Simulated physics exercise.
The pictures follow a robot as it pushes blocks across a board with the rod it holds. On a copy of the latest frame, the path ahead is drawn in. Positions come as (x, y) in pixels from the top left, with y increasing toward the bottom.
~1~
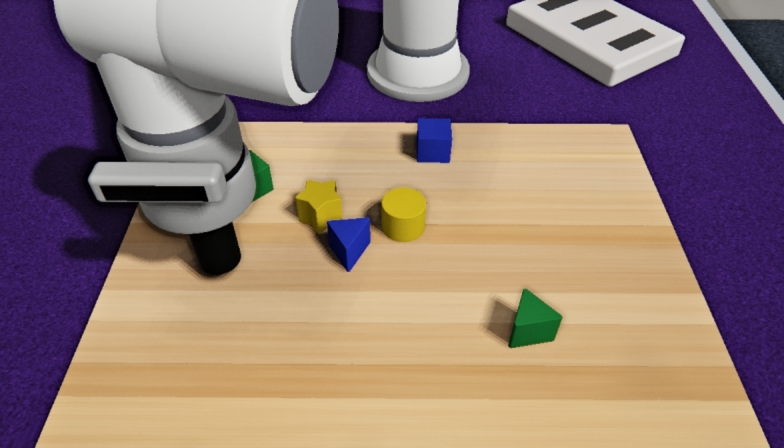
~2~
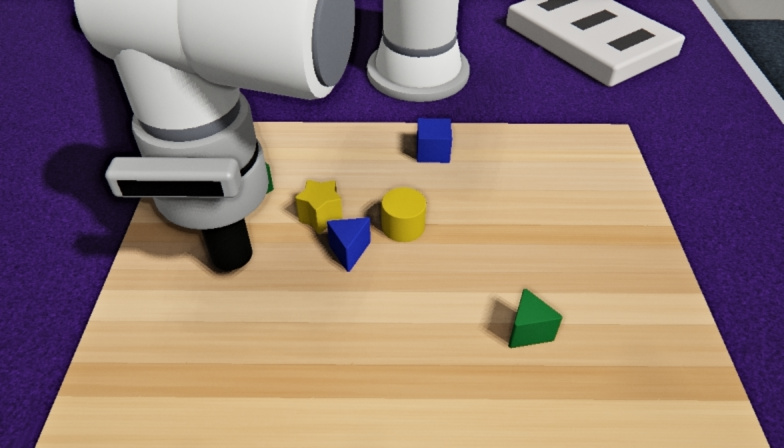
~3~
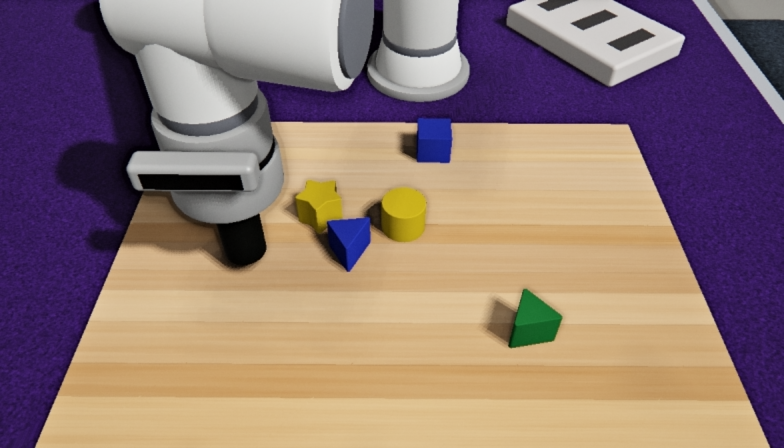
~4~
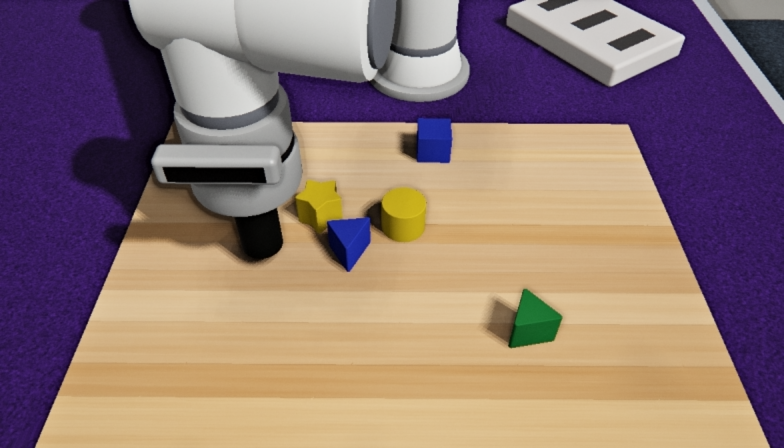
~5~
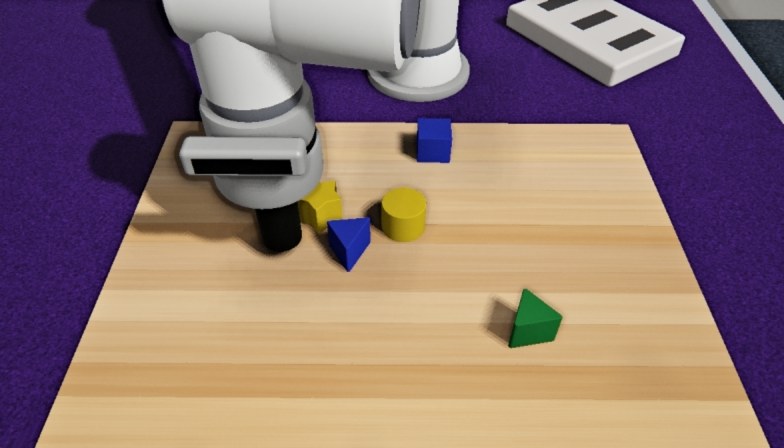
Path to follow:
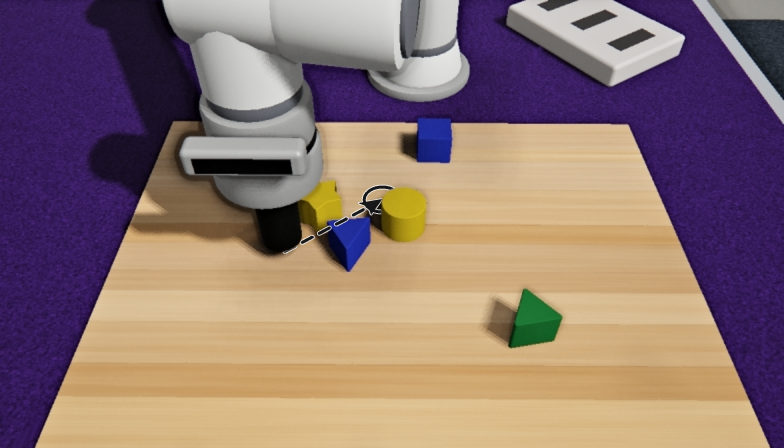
White robot arm sliding its black rod rightward and slightly away across a wooden board, nearing a yellow star block among still blocks.
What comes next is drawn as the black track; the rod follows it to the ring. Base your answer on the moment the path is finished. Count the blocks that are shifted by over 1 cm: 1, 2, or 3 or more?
Displaced: One.
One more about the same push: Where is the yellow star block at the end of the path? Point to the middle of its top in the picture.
The middle of its upper face should be somewhere near (354, 161).
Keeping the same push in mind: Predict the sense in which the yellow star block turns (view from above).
Seen from overhead, it turns anticlockwise.
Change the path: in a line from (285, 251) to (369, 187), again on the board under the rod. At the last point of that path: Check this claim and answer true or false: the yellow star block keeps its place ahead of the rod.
That is true.
Drawn move, straight from (285, 251) to (382, 199).
What follows on the original path. One third of the way, rod at (318, 219); yellow star block at (330, 184), turned 25° anticlockwise.
Two thirds of the way, rod at (351, 202); yellow star block at (346, 168), turned 45° anticlockwise.
At the end, rod at (382, 185); yellow star block at (354, 161), turned 85° anticlockwise; blue triangular block still.
